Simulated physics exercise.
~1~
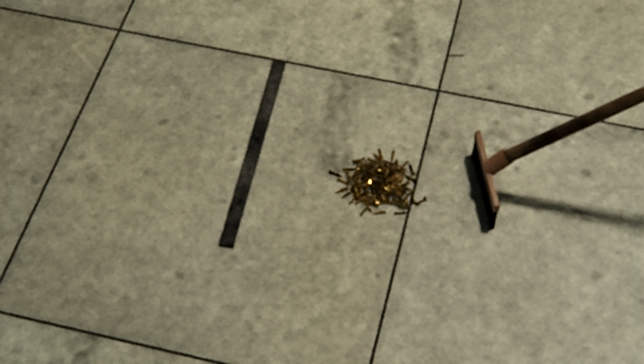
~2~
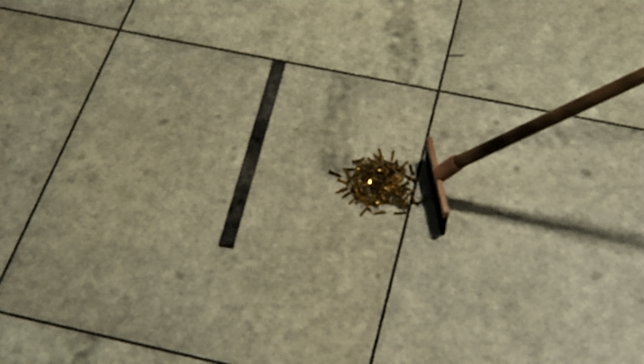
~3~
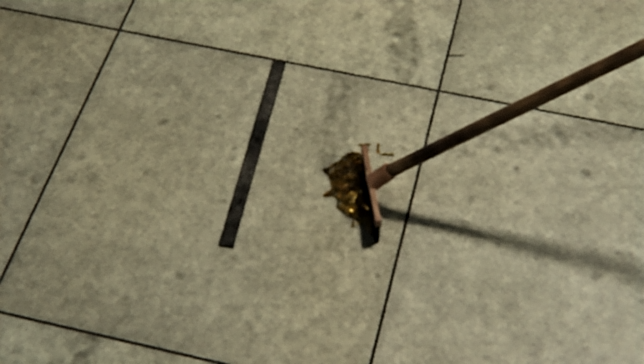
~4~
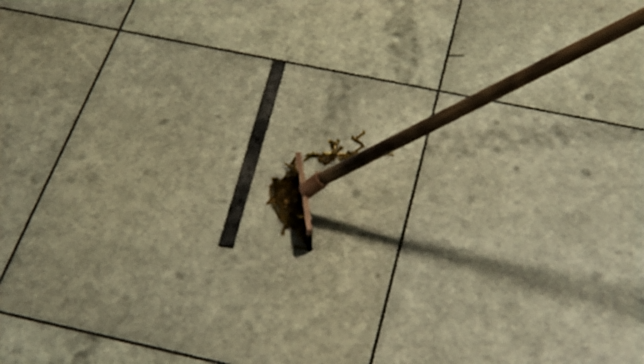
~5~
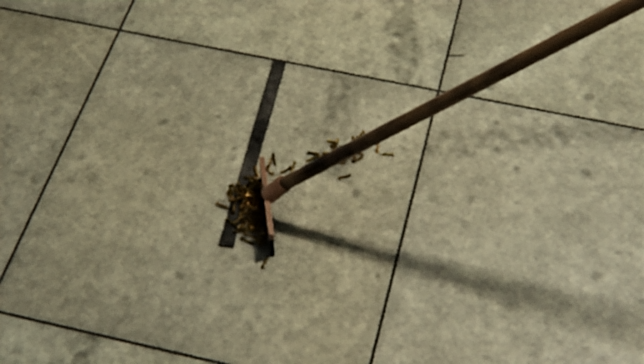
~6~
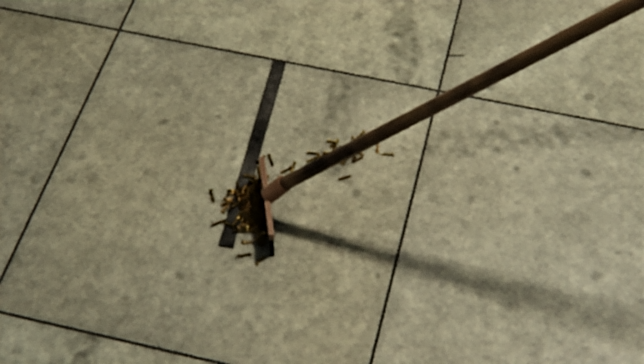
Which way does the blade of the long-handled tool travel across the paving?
The blade travels to the left, pushing the small brass-coloured pieces toward the dark strip.
